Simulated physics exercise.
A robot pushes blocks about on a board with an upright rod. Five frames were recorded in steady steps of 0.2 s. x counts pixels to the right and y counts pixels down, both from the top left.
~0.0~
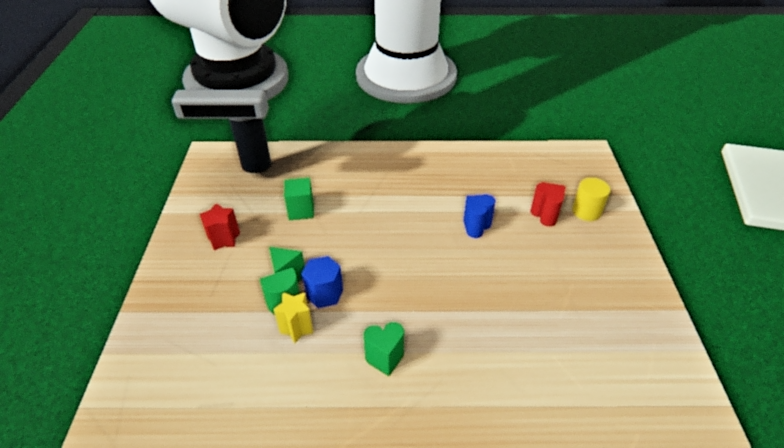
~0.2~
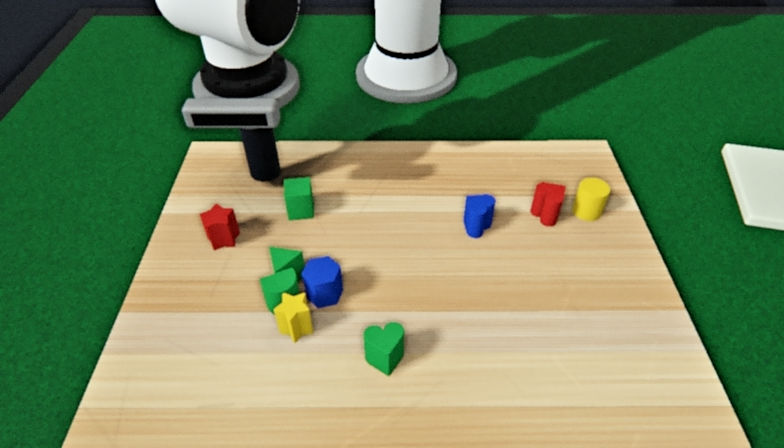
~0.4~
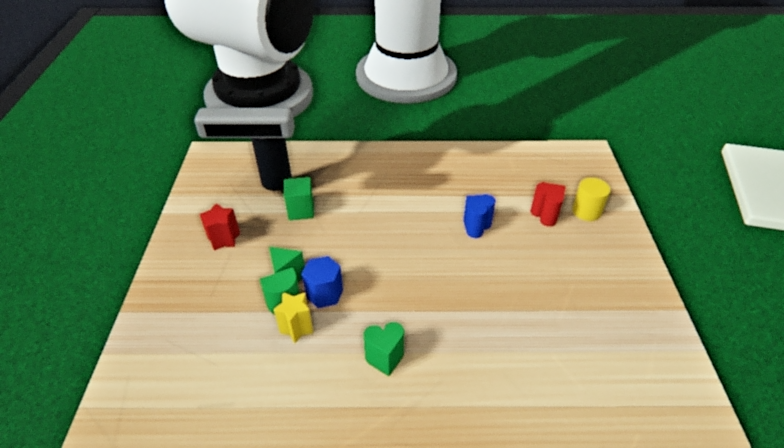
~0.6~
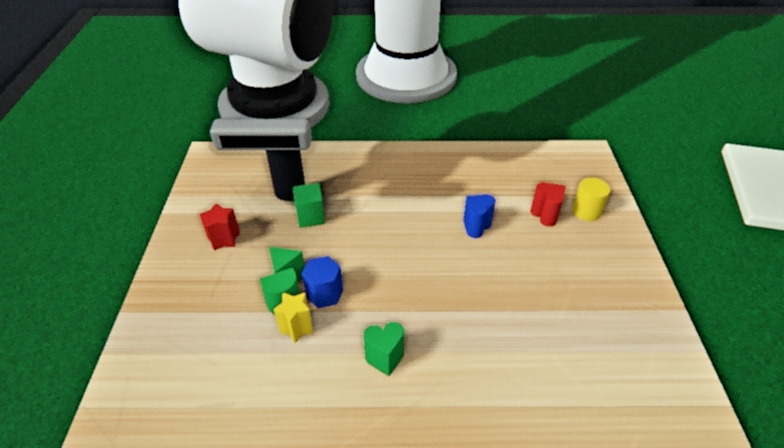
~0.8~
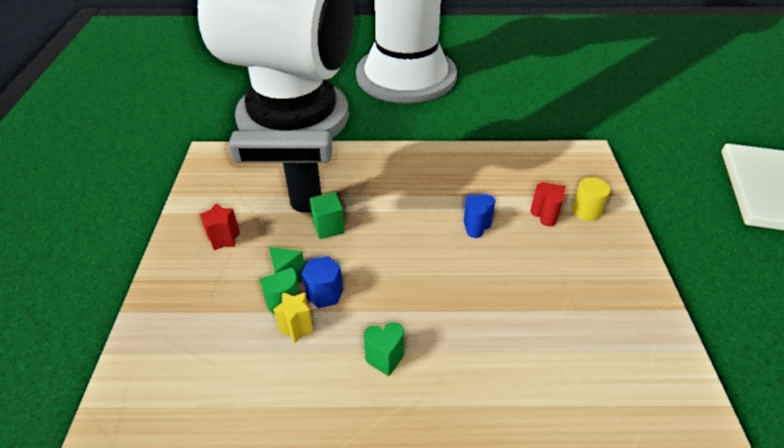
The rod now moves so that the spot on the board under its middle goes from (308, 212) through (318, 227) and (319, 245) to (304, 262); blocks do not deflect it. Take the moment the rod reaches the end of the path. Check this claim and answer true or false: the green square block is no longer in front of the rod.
True - the claim holds.
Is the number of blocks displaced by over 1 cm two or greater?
Short answer: No.
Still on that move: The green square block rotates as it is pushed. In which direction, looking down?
It goes anticlockwise.
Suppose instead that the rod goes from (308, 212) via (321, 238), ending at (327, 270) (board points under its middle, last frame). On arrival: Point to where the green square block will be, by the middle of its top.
It sits at (354, 225).
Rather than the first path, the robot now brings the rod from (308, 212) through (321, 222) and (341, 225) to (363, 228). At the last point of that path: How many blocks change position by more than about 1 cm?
The push will move one block.
On the path given first. Halfway along, rod (320, 227); green square block (347, 220), turned 60° anticlockwise.
At the end, rod (303, 252); green triangle unmoved; green square block (348, 222), turned 70° anticlockwise.
